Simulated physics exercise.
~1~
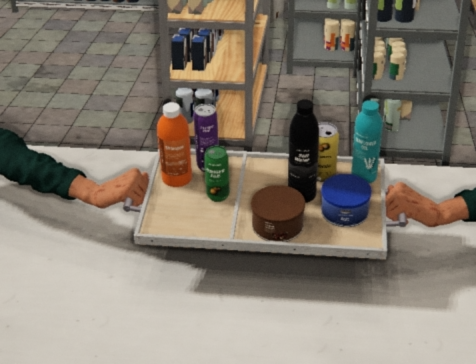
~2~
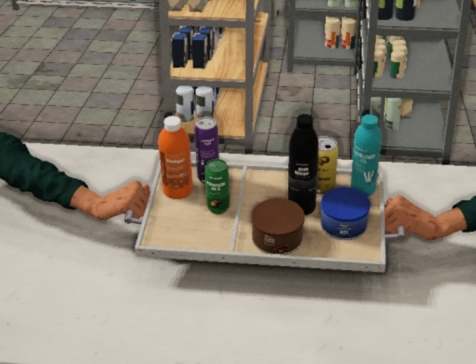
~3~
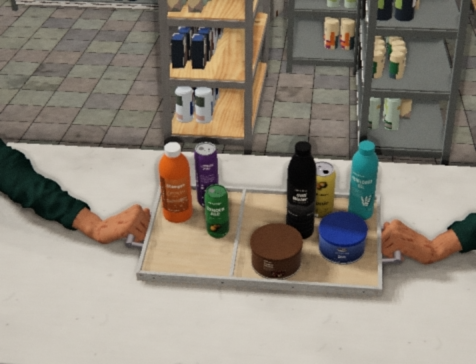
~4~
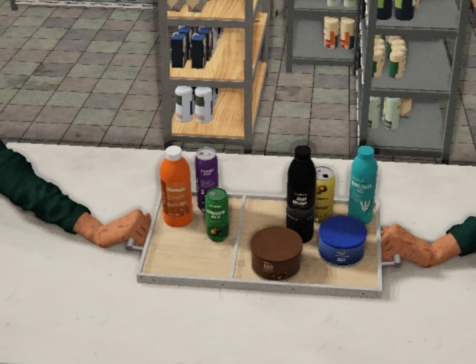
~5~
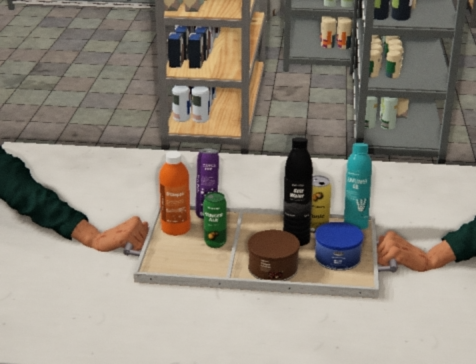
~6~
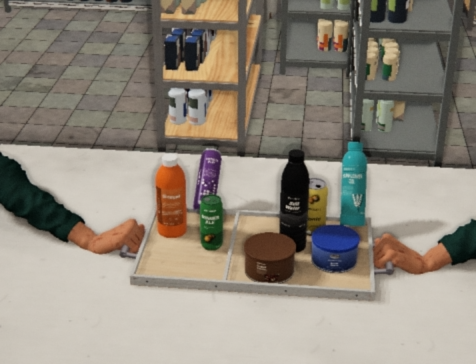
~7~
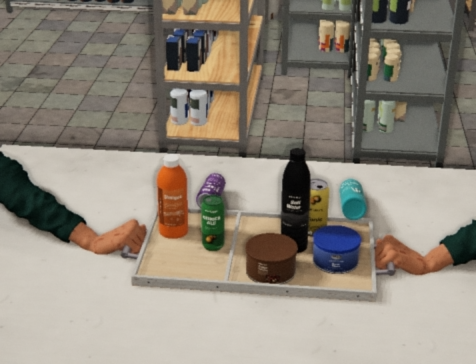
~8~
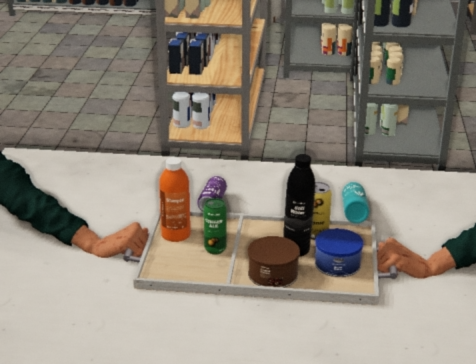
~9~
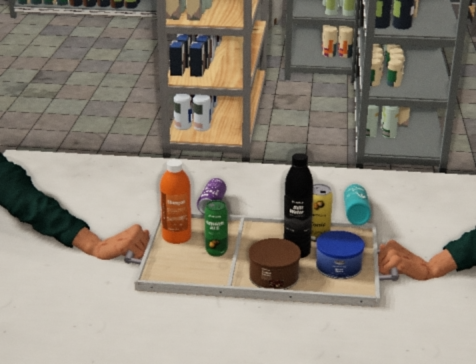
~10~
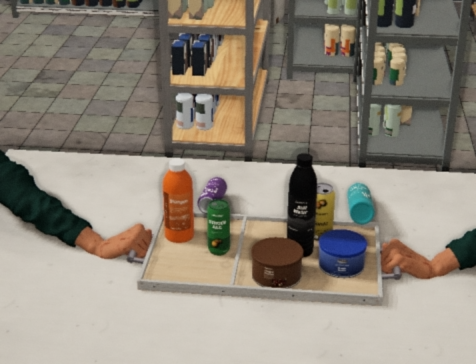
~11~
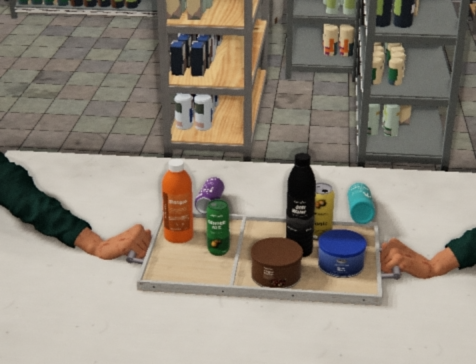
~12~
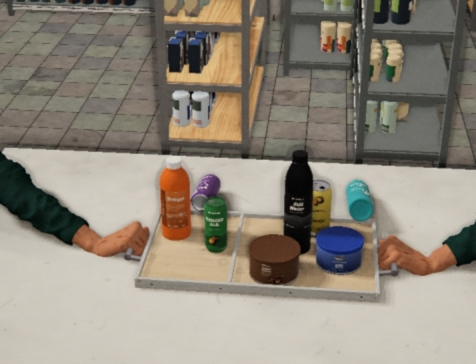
A tray of bottles, cans and tubs was lowered onto a white table by two hands, and as it landed, the purple can and turquoise bottle toppled off the back edge and ended up lying behind it, while everything else stayed standing.
